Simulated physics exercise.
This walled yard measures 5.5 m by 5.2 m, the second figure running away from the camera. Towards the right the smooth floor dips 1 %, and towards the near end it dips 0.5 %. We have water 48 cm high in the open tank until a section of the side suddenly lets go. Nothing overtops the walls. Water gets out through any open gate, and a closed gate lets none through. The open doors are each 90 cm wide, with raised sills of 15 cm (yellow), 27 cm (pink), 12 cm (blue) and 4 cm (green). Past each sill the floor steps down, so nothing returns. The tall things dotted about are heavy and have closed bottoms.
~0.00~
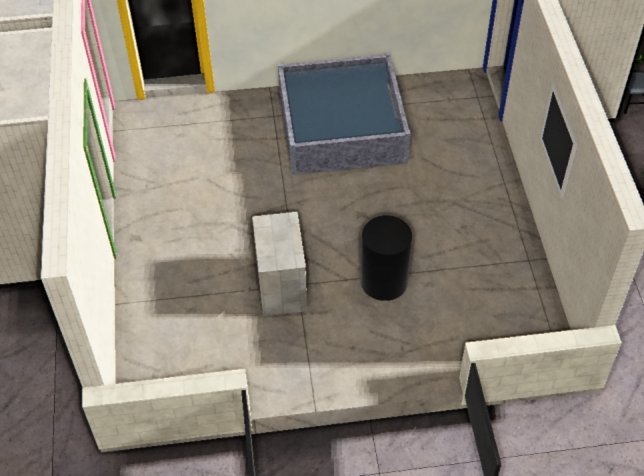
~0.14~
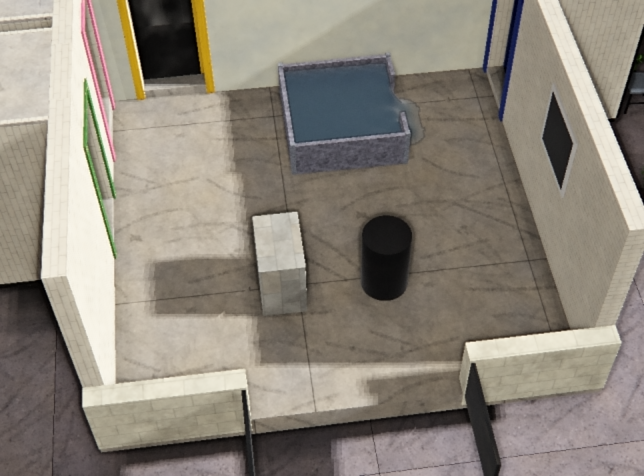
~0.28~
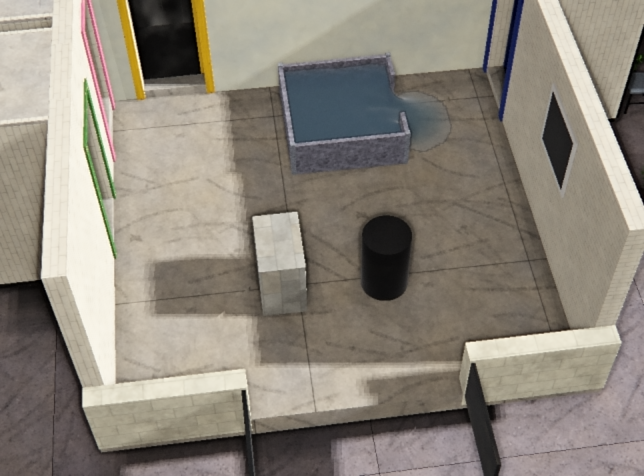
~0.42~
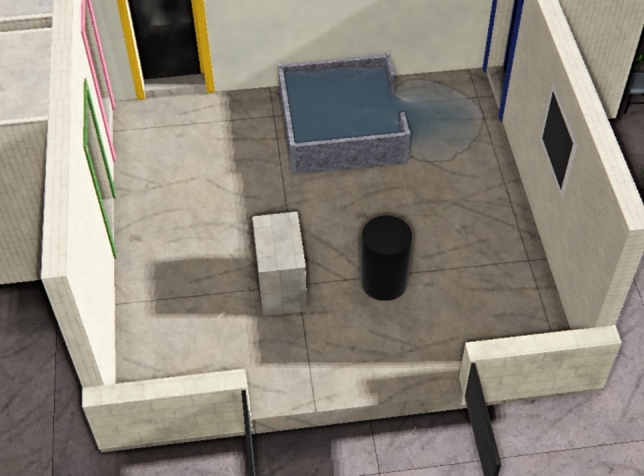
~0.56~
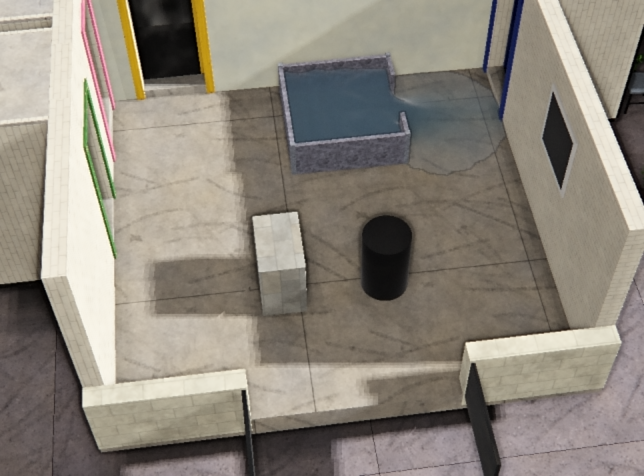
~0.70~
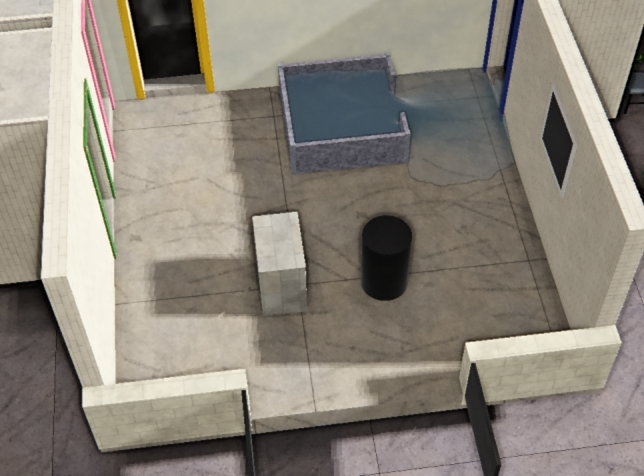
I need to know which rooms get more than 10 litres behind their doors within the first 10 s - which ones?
The yellow door will most likely respect the limit, the pink door will most likely respect the limit, the blue door will most likely bust the limit, the green door will most likely respect the limit.
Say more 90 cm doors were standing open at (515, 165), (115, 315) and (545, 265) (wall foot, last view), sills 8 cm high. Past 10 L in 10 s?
So, in the order given, it's beyond the mark, then shy of the mark, then shy of the mark.
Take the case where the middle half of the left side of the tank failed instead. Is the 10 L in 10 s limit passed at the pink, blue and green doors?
The pink door comes out less than that, the blue door less than that and the green door more than that.
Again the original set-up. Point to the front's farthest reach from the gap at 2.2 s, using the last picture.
That's around (562, 339) in the last picture.
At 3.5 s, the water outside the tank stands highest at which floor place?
In the last picture, around (492, 118).
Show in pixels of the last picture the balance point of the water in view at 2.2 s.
Pixel position near (391, 134).
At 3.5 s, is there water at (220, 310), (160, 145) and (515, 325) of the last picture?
First spot not yet wet, second not yet wet, third submerged.
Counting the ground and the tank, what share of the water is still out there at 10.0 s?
Close to 74 in a hundred remains.
After 1.4 s water covers 10 % of the floor and is deepest (26 cm) near (466, 76); yellow door not reached, pink door not reached, blue door 26 cm at the sill, 29 L in, green door not reached.
After 2.2 s water covers 20 % of the floor and is deepest (24 cm) near (492, 118); yellow door not reached, pink door not reached, blue door 23 cm at the sill, 80 L in, green door not reached.
After 3.5 s water covers 30 % of the floor and is deepest (18 cm) near (492, 118); yellow door not reached, pink door not reached, blue door 18 cm at the sill, 114 L in, green door not reached.
After 6.0 s water covers 40 % of the floor and is deepest (13 cm) near (495, 127); yellow door 1 cm at the sill, 0 L in, pink door not reached, blue door 10 cm at the sill, 137 L in, green door not reached.
After 10.0 s water covers 55 % of the floor and is deepest (9 cm) near (571, 364); yellow door 1 cm at the sill, 0 L in, pink door 1 cm at the sill, 0 L in, blue door 6 cm at the sill, 138 L in, green door not reached.
